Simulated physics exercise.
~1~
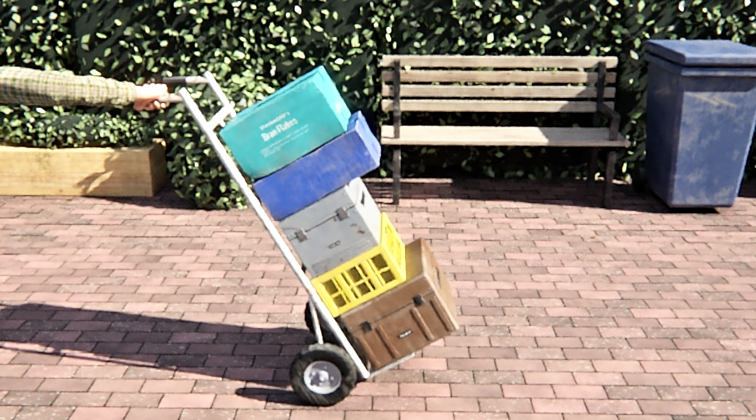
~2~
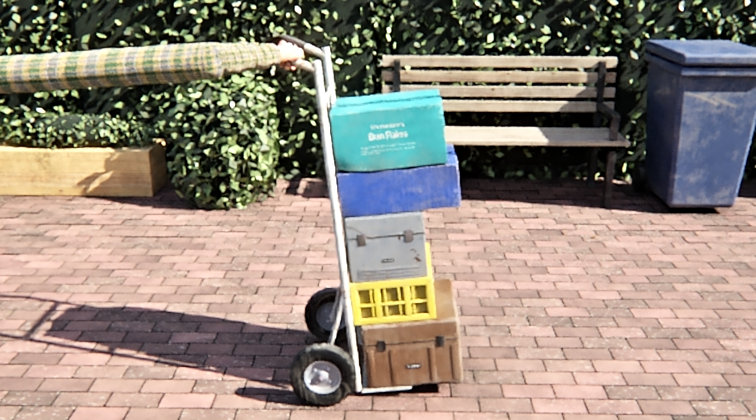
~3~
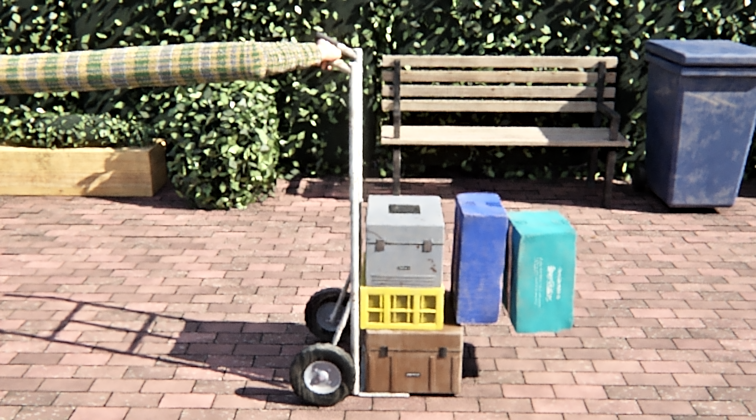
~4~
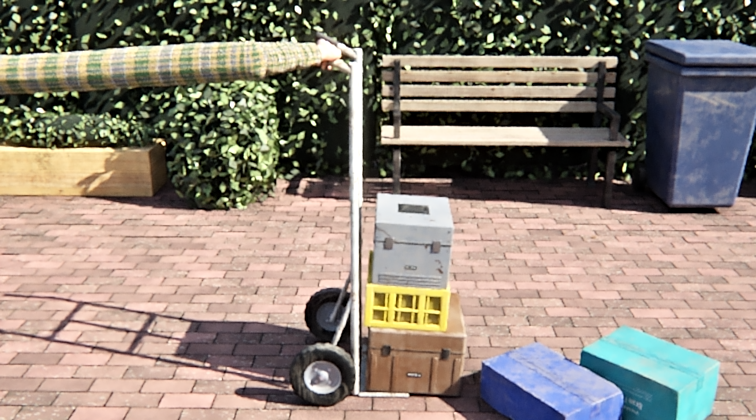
On a sunlit brick-paved yard, seen from the side by a still camera, a wooden bench stands before a leafy hedge, with a blue bin at right. A patterned-sleeved arm reaches in from the left, holding a tilted two-wheeled barrow truck stacked with a brown toolbox, yellow crate, grey toolbox, blue parcel and turquoise box. The arm swings the truck upright, and the load turns with it. The blue parcel and turquoise box pitch off the top to the right. They end tipped over on the bricks, while the grey toolbox, crate and brown toolbox remain stacked beside the upright truck.
